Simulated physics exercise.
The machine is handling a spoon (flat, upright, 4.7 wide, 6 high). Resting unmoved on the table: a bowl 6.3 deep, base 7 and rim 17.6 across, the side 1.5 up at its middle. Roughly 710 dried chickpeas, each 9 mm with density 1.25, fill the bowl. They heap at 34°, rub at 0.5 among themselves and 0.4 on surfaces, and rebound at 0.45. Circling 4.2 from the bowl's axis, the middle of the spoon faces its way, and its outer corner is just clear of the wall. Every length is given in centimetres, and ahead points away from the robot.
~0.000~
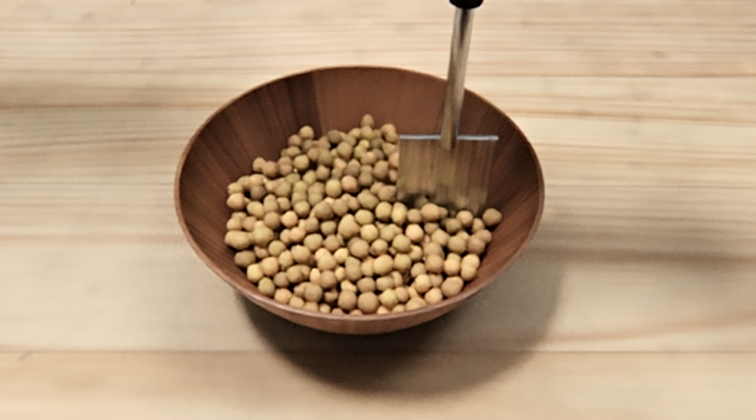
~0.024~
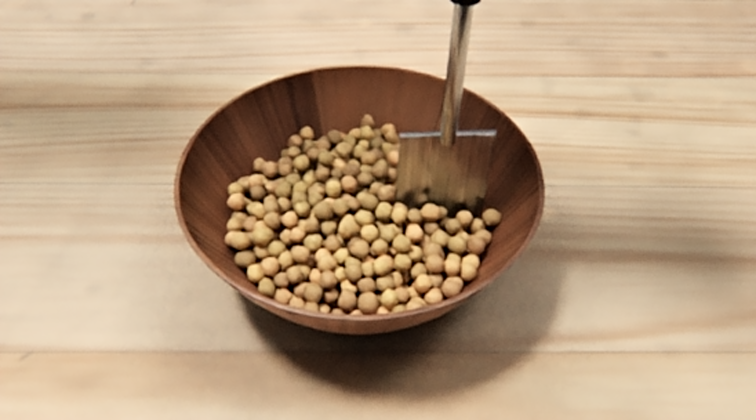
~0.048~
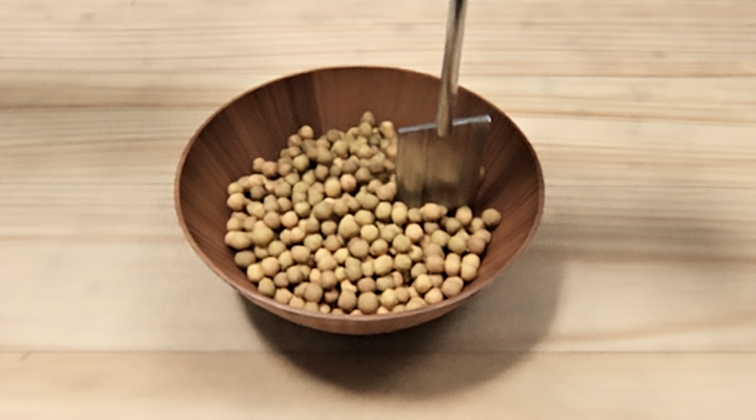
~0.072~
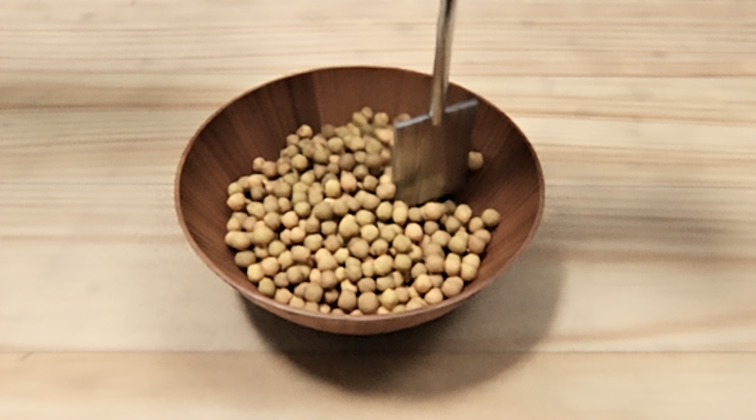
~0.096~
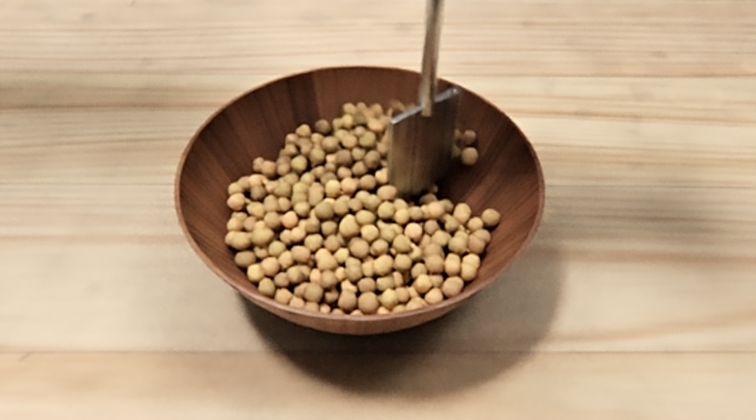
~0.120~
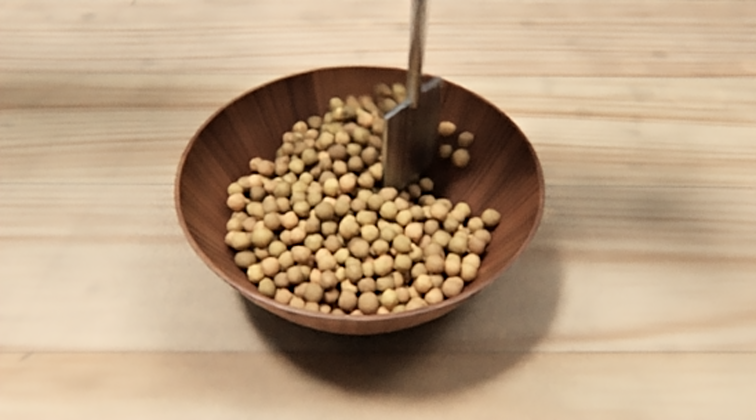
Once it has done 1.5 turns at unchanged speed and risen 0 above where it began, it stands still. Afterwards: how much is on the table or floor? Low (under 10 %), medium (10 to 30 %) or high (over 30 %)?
Medium - 10 to 30 %.
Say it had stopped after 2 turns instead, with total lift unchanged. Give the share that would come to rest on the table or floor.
Close to 25 in a hundred.
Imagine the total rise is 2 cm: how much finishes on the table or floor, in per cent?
That works out to some 10 per cent.
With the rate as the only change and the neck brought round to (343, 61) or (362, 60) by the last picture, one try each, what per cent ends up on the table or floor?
First try: Around 45 %; second try: Around 45 %.
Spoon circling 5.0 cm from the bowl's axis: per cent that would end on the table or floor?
That would come to roughly 10 percent.
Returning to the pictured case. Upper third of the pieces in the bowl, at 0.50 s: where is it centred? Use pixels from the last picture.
Look near (361, 266) for its middle.
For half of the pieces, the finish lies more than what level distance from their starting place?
About 8 centimetres.
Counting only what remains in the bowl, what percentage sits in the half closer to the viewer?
65 %.
After 0.50 s, 242° round, highest piece 9 above the table; 664 in the bowl, 31 on the table or floor, 18 in flight or on the tool.
After 0.88 s, 74° round, highest piece 8 above the table; 603 in the bowl, 97 on the table or floor, 13 in flight or on the tool.
After 1.27 s, 180° round, highest piece 7 above the table; 570 in the bowl, 143 on the table or floor.
After 1.97 s, 180° round, highest piece 7 above the table; 569 in the bowl, 144 on the table or floor.
In the end, 569 in the bowl, 144 on the table or floor. That is 20 % on the table or floor.
